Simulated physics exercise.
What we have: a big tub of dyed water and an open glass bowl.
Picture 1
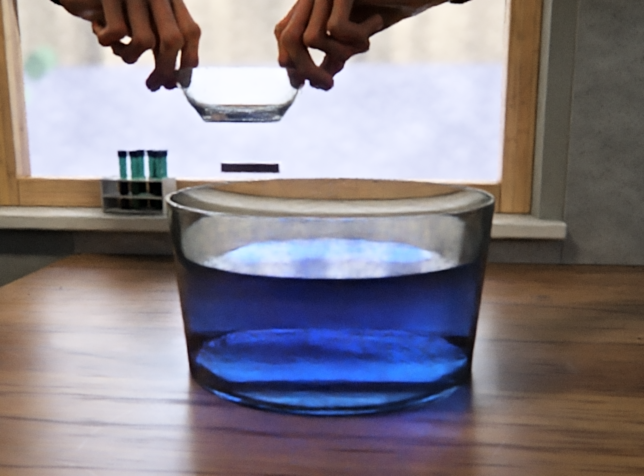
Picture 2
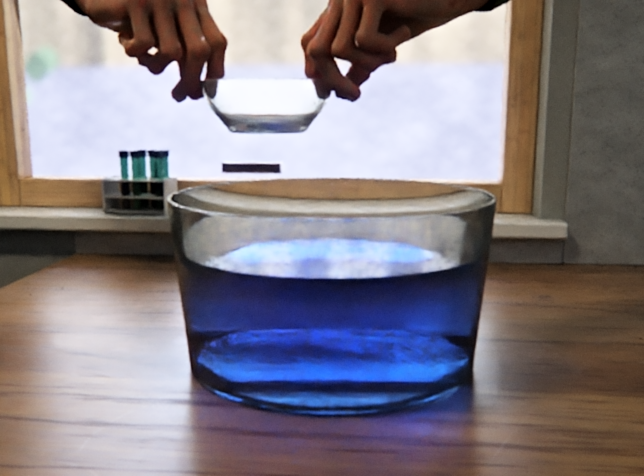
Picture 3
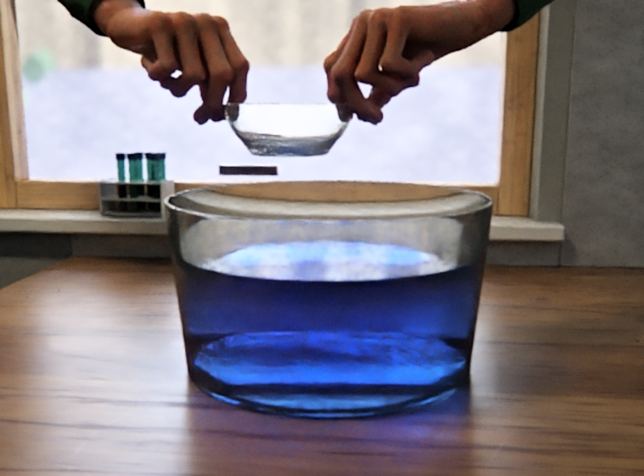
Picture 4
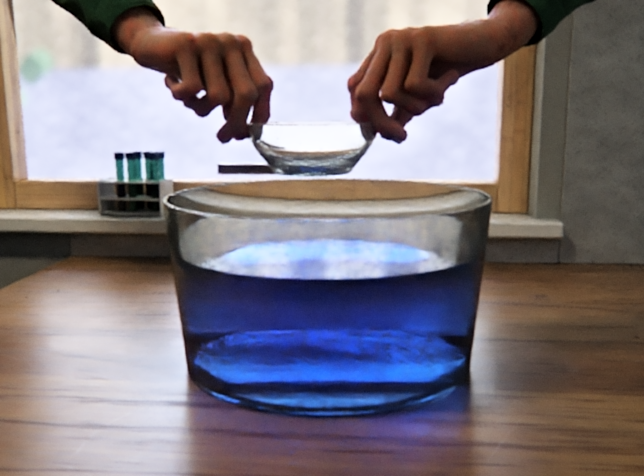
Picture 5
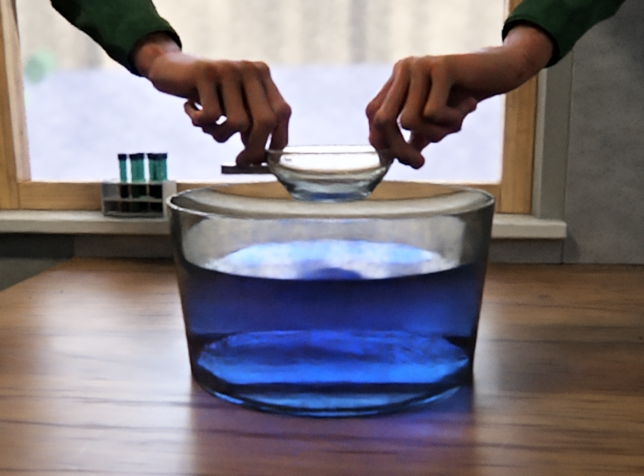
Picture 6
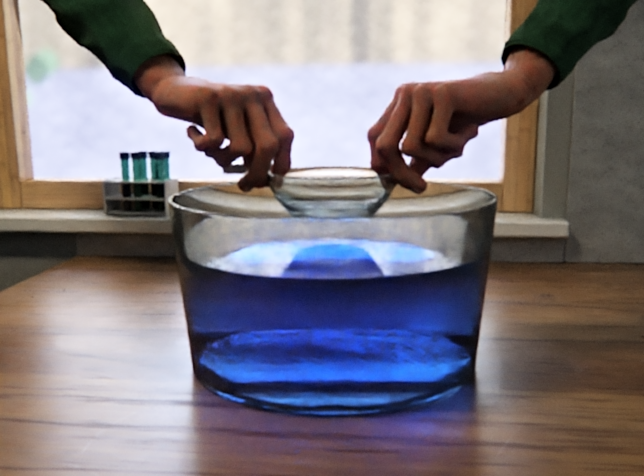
On a wooden table by a window, two hands hold an empty open glass bowl above a big tub of blue water, then lower it while moving right until it is just over the surface.
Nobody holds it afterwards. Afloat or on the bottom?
Once free, it floats.
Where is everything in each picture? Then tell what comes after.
In the first frame, bowl (242, 94) empty; above the big tub.
In the second frame, bowl (267, 104) empty; coming down.
In the third frame, bowl (289, 126) empty; lower.
In the fourth frame, bowl (312, 145) empty; lower still.
In the fifth frame, bowl (330, 170) empty; close to the surface.
In the sixth frame, bowl (332, 193) empty; just over the surface.
A moment on, the bowl dips into the dyed water.
Further on, it bobs and steadies.
When it is over, the bowl floats with most of its side showing.
